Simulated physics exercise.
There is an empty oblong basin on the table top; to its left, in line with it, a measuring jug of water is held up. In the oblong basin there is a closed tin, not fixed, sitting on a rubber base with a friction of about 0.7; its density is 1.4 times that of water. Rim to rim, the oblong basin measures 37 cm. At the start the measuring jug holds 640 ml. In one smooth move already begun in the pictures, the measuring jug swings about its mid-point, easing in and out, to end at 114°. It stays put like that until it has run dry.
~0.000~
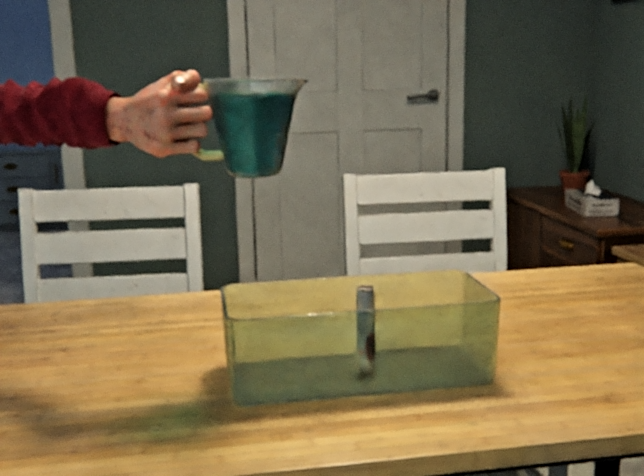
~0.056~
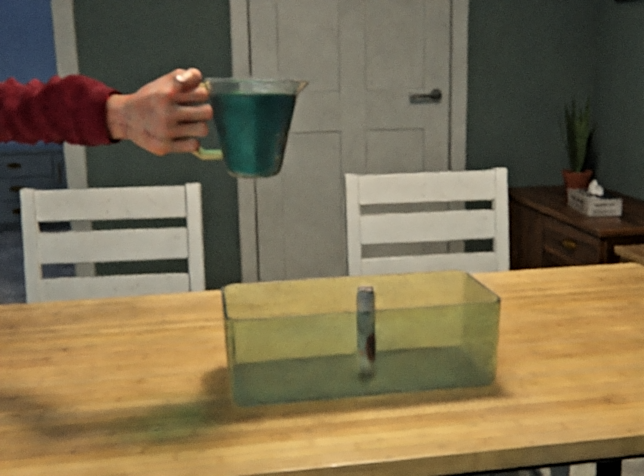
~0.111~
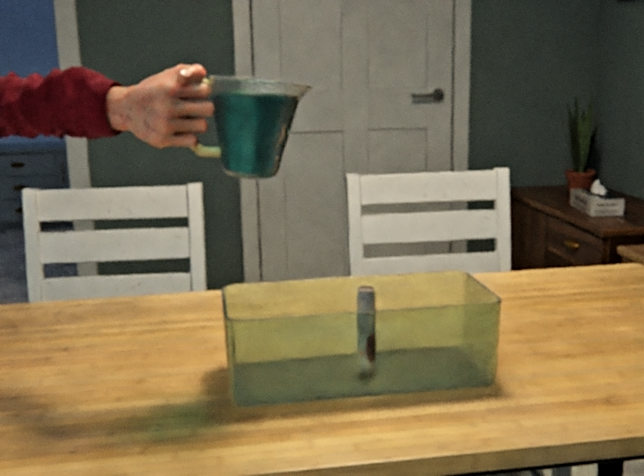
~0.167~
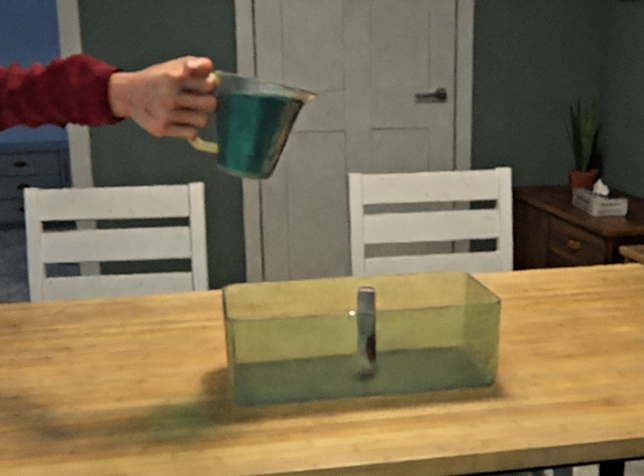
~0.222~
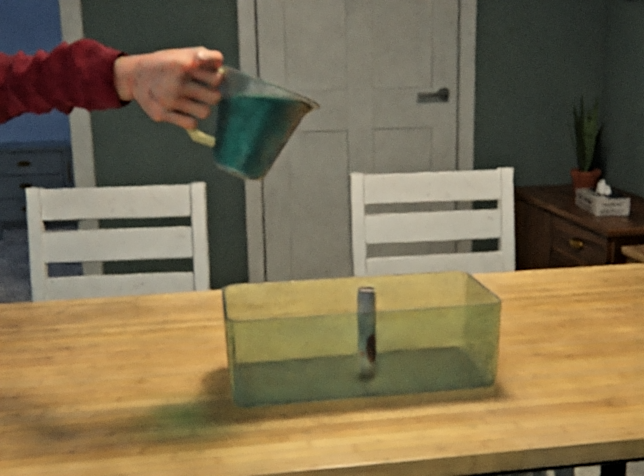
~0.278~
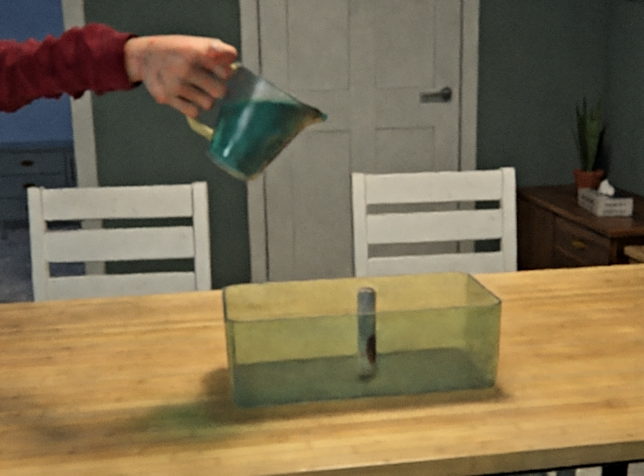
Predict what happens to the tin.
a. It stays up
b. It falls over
b.
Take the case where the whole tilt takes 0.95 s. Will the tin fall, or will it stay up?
Then it goes over.
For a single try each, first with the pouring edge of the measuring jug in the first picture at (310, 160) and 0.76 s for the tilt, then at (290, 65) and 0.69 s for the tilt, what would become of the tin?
In the first try it comes down; in the second it comes down.
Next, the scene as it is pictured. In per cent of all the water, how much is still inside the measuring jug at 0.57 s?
At that time about 40 in a hundred parts are still held.
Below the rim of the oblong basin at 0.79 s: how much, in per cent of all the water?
Around 80 in a hundred.
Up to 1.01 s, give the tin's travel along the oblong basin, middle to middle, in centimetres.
7 cm, roughly.
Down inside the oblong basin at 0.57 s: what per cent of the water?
Near 18 in a hundred.
After 0.57 s the tilt is 98° and 40 per cent is still to pour; the tin stands where it began.
After 0.79 s the tilt is 114° and 2 per cent is still to pour; the tin stands 1 cm from where it began.
After 1.01 s the tilt is 114° and 0 per cent is still to pour; the tin leans 33°.
After 1.26 s the tilt is 114° and 0 per cent is still to pour; the tin lies on its side.
In the end the tin lies on its side.
